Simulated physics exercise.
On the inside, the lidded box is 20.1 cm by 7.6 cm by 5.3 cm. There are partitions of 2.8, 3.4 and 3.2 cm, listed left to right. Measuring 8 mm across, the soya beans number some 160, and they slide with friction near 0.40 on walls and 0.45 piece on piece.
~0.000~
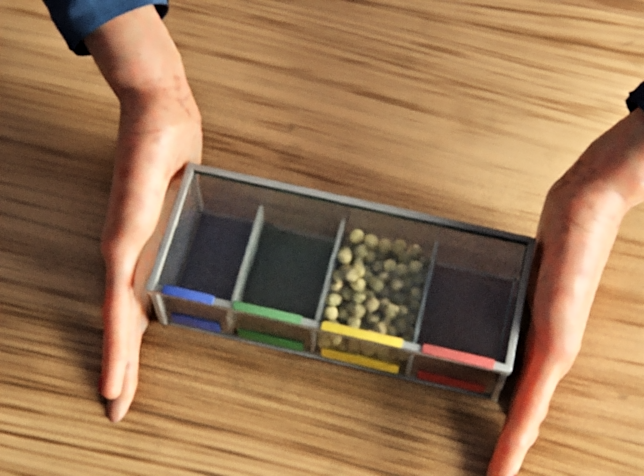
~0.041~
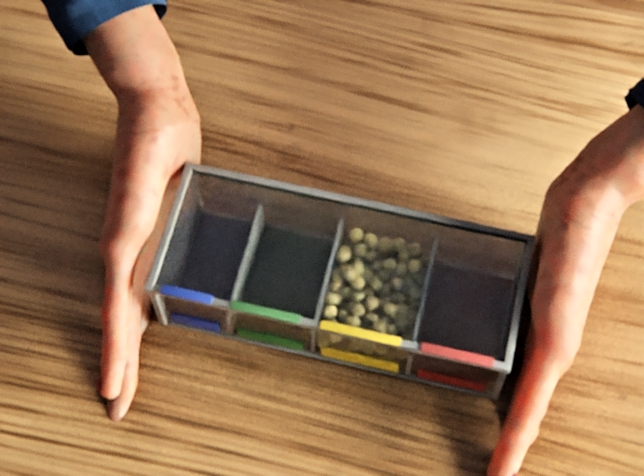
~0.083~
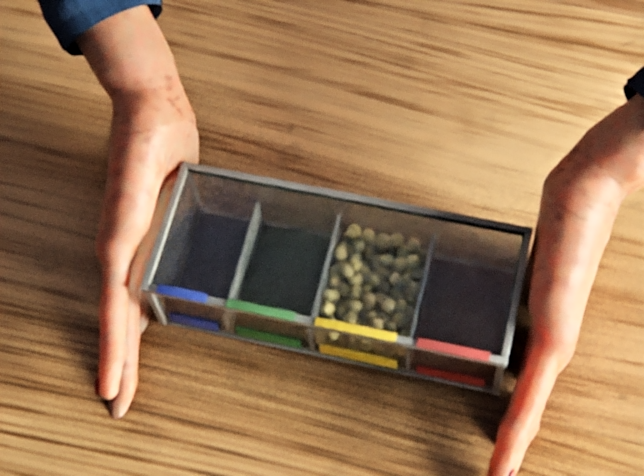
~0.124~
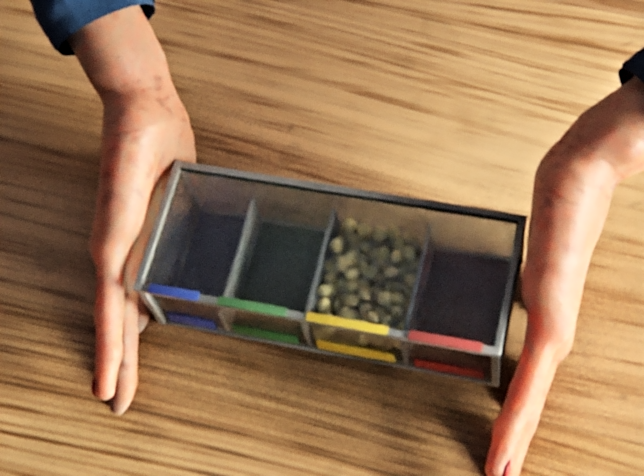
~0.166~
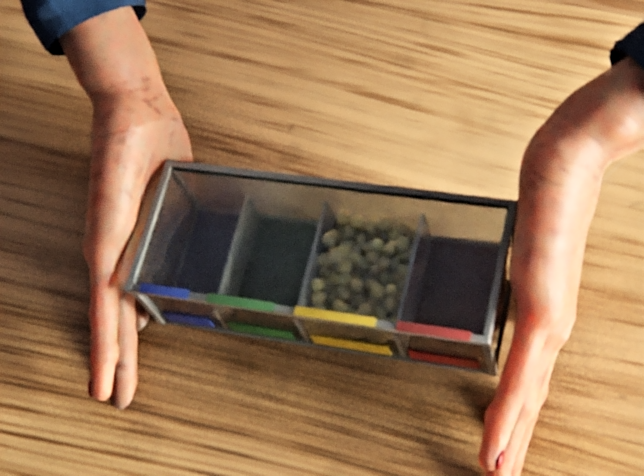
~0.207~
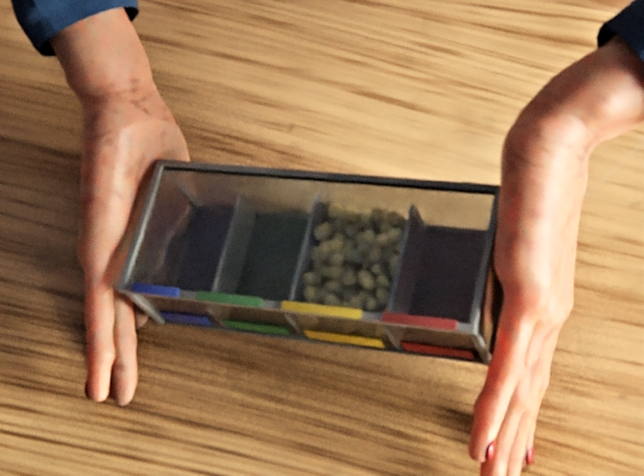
A light wooden tabletop is seen from above at a slight angle. Two open hands in dark blue sleeves press the ends of a clear lidded box with four compartments marked blue, green, yellow and red from left to right, with pale, round beans only in the yellow one. The hands smoothly tilt the box, raising its right end and shifting it slightly left, while the view stays still.
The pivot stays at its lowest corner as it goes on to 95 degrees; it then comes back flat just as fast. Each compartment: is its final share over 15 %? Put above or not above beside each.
Result: Red: Fails, blue: Succeeds, green: Fails, yellow: Succeeds.
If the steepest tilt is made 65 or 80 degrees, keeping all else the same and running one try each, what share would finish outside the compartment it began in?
Some 15 and some 40 per cent, respectively.
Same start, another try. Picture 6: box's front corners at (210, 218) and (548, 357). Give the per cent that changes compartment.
It comes to around 60 per cent in that case.
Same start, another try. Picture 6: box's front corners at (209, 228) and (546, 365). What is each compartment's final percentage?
Red 70, blue 0, green 0, yellow 30.
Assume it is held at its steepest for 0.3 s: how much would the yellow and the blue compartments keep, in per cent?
Result - yellow: 25 %, blue: 70 %.
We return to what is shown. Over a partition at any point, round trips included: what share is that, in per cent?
Close to 70 percent.
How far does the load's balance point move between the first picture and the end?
Roughly 7.5 cm.
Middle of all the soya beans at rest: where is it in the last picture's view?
Roughly pixel (222, 282).
After 0.96 s, tilt 95 degrees; blue 15 %, green 15 %, yellow 70 %.
Then, at 1.46 s, tilt 42 degrees; blue 65 %, green 5 %, yellow 30 %.
After 2.03 s, tilt 0 degrees; blue 65 %, green 5 %, yellow 30 %.
At rest (3.0 s), red 0 %, blue 65 %, green 5 %, yellow 30 %.
